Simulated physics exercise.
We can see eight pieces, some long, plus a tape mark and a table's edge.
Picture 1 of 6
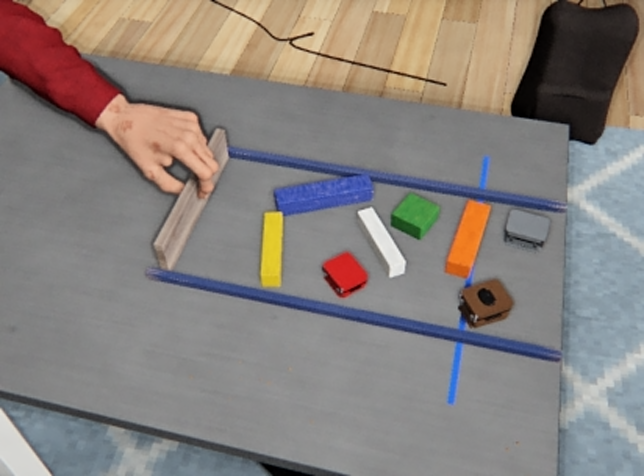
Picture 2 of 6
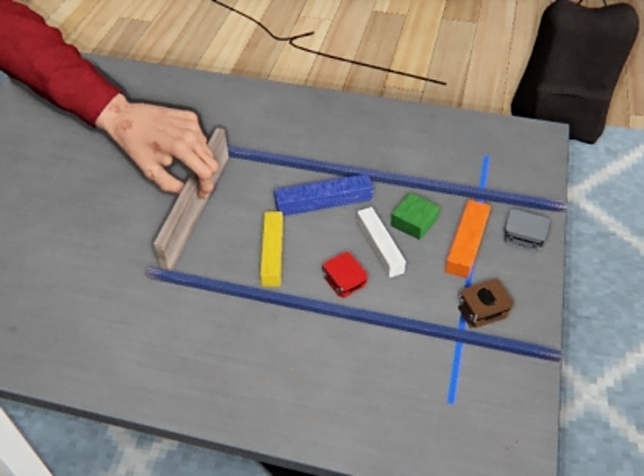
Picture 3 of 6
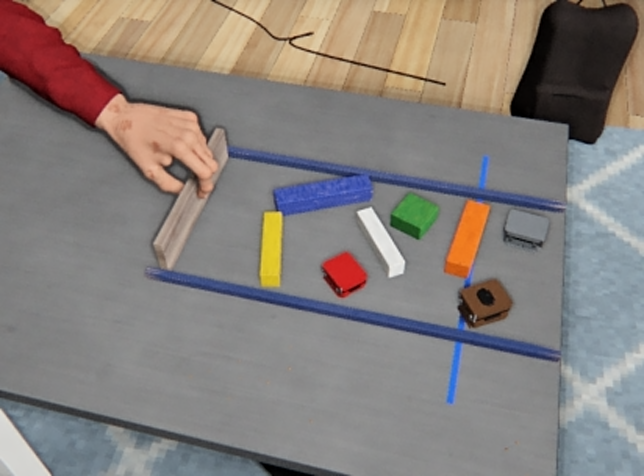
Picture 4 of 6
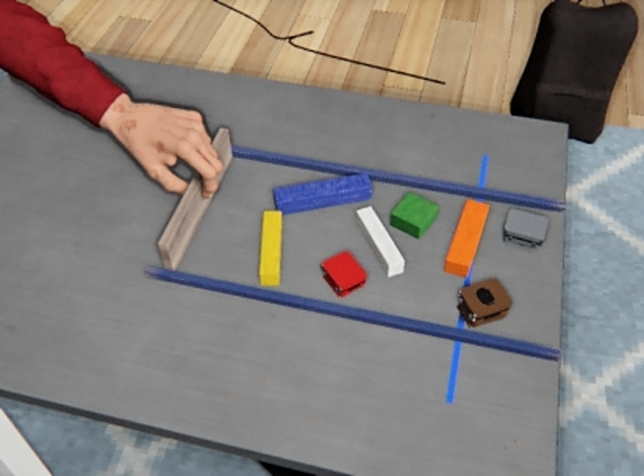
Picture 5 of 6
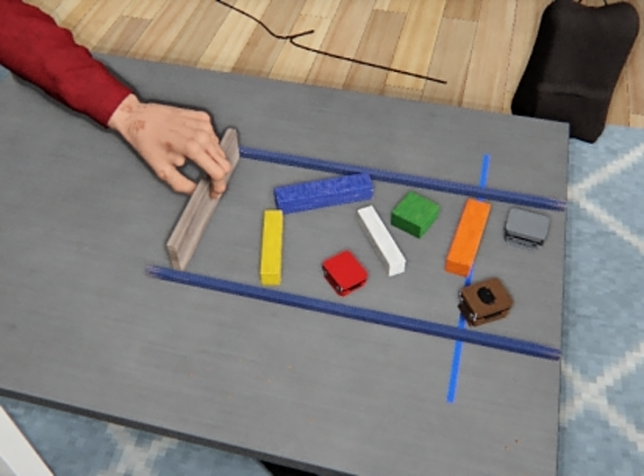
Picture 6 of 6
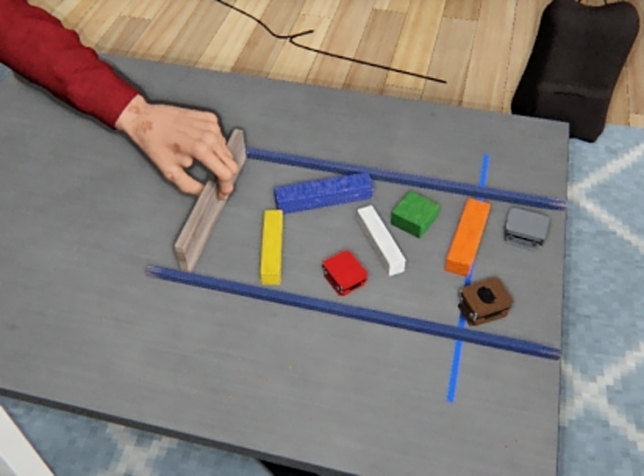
Hand in a red sleeve holding a wooden board upright, then sliding it slightly right toward scattered coloured blocks on a grey table.
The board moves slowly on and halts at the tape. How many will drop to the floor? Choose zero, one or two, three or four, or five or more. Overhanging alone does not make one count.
One or two.
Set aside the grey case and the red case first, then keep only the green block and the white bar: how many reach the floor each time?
Fallen: 0 in the first try, 1 in the other.
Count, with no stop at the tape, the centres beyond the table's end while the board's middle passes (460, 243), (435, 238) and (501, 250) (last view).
It would be 1, 0 and 3.
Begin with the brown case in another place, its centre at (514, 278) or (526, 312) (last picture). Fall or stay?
For the two starting spots, it does not stay up; it stays where it is.
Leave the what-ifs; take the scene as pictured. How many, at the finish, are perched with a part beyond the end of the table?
The count is 2.
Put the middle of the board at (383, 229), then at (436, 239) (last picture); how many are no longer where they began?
Tally at point one: 6; at point two: 8.
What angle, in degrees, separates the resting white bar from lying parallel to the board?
Angle: Roughly 30 degrees.
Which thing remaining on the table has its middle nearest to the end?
Foremost is the orange bar.
A little later, none off yet; grey case at rest near (525, 230); brown case at rest near (485, 303); orange bar at rest near (468, 236).
Next, none off yet; grey case at rest near (525, 230); brown case at rest near (485, 303); orange bar shifted a little near (482, 244).
When it is over, the number that fall off is one or two; down, grey case.
